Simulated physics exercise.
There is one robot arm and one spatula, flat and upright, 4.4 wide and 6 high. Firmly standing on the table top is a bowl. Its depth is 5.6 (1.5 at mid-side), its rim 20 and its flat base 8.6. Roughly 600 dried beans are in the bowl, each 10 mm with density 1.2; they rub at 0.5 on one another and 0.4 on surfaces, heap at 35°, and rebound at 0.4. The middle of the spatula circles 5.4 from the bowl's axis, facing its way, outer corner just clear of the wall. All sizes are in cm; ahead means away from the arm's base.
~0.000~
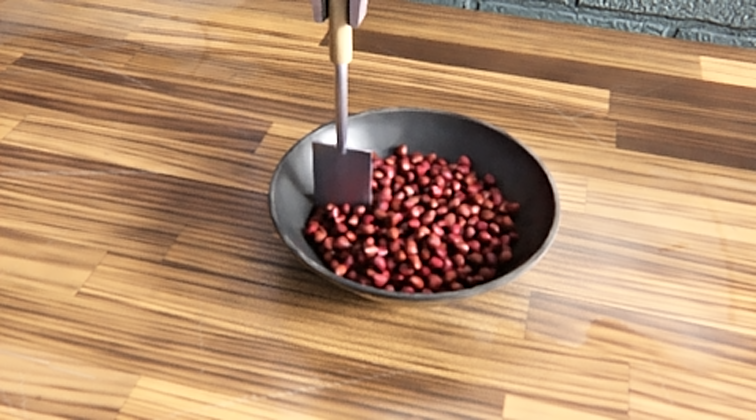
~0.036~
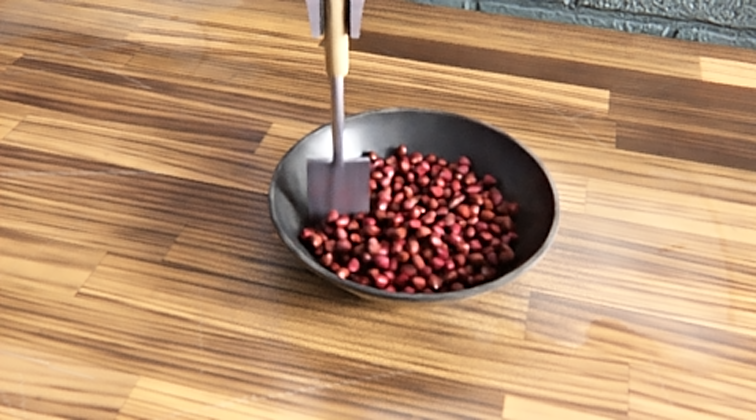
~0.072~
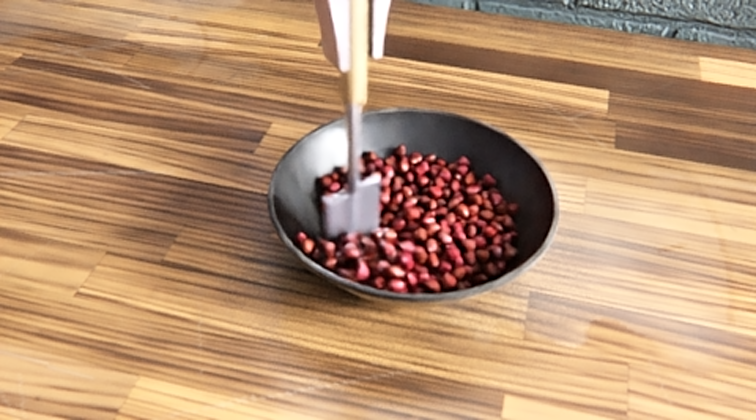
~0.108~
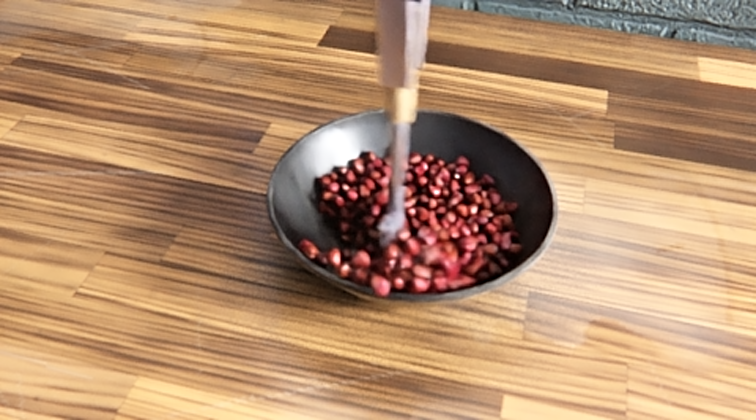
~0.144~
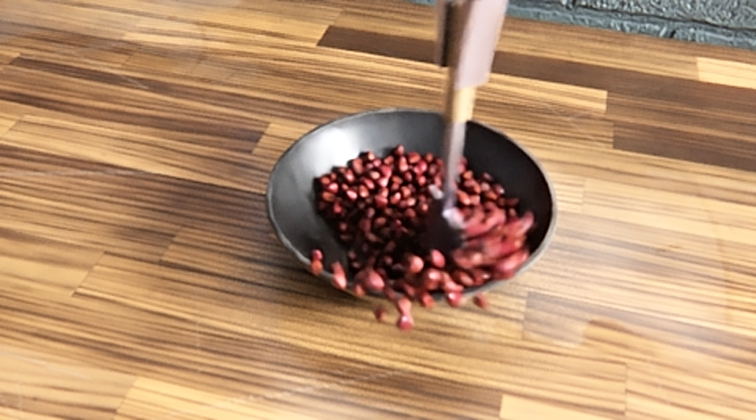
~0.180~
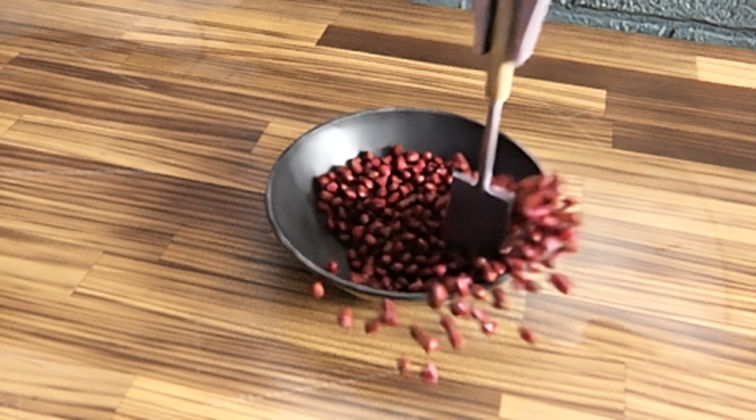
A dark bowl heaped with glossy red beans stands on a striped brown wooden tabletop, seen from above at an angle by a still camera, with a dark brick wall at the upper edge. A robot arm, only its end in view, holds a flat metal spatula upright at the bowl's left side. The blade sweeps through the beans toward the viewer and round to the right, flinging some over the front and right rim.
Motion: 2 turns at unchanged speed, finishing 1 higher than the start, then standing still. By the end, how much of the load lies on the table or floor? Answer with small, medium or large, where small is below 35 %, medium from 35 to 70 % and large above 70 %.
It is medium.
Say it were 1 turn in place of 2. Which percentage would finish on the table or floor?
Roughly 30 per cent.
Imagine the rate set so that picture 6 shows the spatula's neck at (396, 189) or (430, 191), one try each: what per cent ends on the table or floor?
Near 25 per cent for the first, near 30 per cent for the second.
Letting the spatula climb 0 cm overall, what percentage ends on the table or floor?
Around 55 %.
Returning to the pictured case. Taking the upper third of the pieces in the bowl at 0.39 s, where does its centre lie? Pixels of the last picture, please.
I'd point to somewhere close to (331, 216).
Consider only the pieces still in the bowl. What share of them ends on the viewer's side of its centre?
I'd put it at roughly 50 per cent.
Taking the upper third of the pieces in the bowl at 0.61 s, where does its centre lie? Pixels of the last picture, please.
Near (436, 221).
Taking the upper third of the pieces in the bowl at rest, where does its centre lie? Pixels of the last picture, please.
The centre is near pixel (417, 221).
After 0.39 s, 17° round, highest piece 11 above the table; 402 in the bowl, 127 on the table or floor, 71 in flight or on the tool.
After 0.61 s, 232° round, highest piece 7 above the table; 346 in the bowl, 240 on the table or floor, 14 in flight or on the tool.
After 0.91 s, 0° round, highest piece 4 above the table; 341 in the bowl, 259 on the table or floor.
After 1.61 s, 0° round, highest piece 4 above the table; 341 in the bowl, 259 on the table or floor.
At rest, 341 in the bowl, 259 on the table or floor. That is 43 % on the table or floor.
